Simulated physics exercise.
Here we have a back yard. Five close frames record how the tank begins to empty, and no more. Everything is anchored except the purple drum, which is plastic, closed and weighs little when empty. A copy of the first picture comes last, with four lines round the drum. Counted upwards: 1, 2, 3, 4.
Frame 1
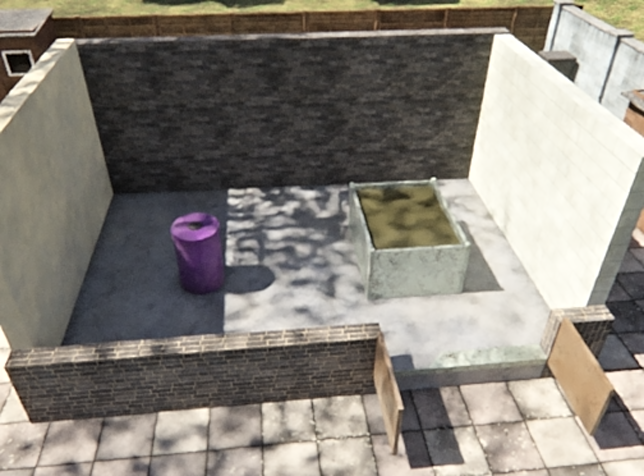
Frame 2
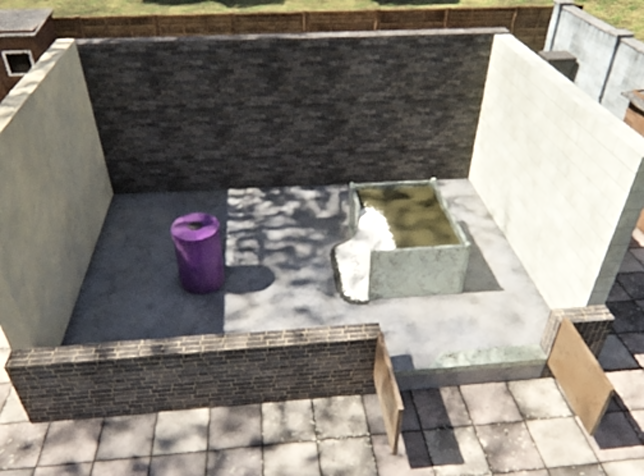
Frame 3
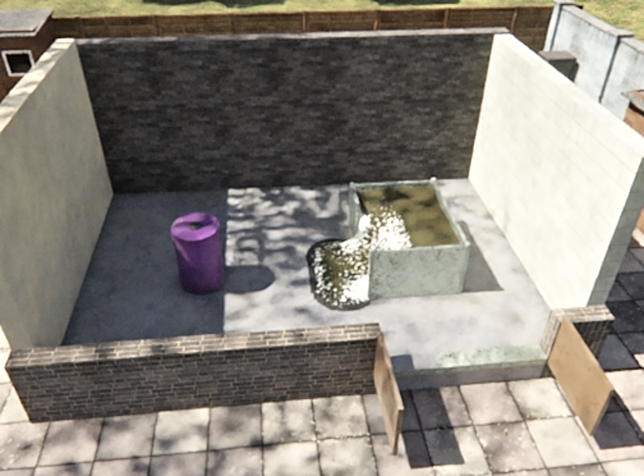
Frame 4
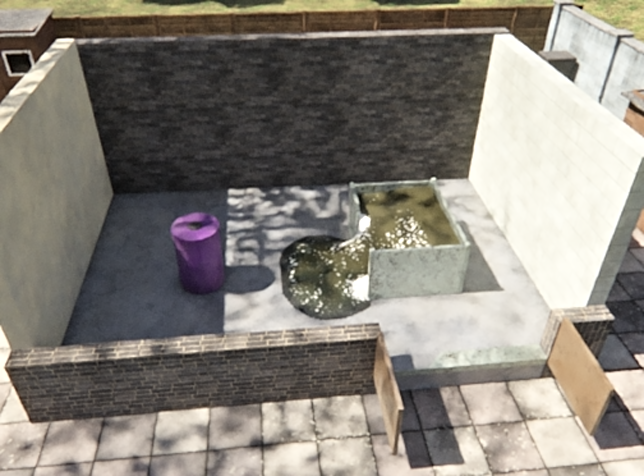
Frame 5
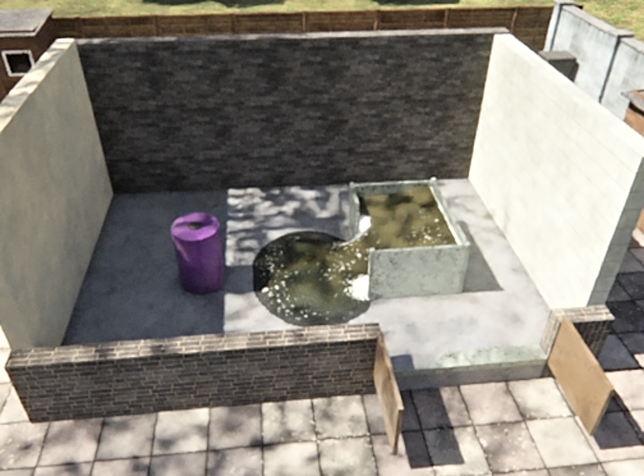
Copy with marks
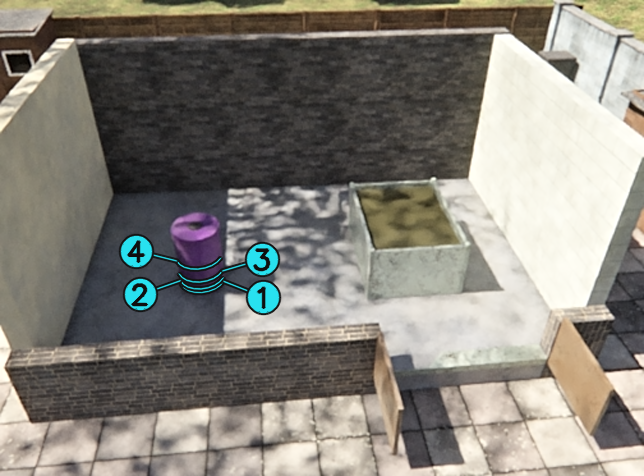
In a walled back yard, murky water burst from the left side of a full square tank in a white, foamy rush, then spread across the ground in a widening pool toward a purple drum.
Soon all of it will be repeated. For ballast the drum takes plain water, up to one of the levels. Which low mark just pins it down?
It is 4.
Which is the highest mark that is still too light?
3 it is.
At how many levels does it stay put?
One of them.
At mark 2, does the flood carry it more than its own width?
Yes, clearly.
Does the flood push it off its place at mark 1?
Yes.
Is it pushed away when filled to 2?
Yes, that goes wrong.
On the marked copy, 1 at (201, 292); 2 at (201, 288); 3 at (199, 282); 4 at (197, 269); from the bottom up 1, 2, 3, 4.
If 1 is chosen, it is pushed about 4 times its own width away.
If 2 is chosen, it is pushed about 3 times its own width away.
If 3 is chosen, it is pushed about its own width away.
If 4 is chosen, it does not move.
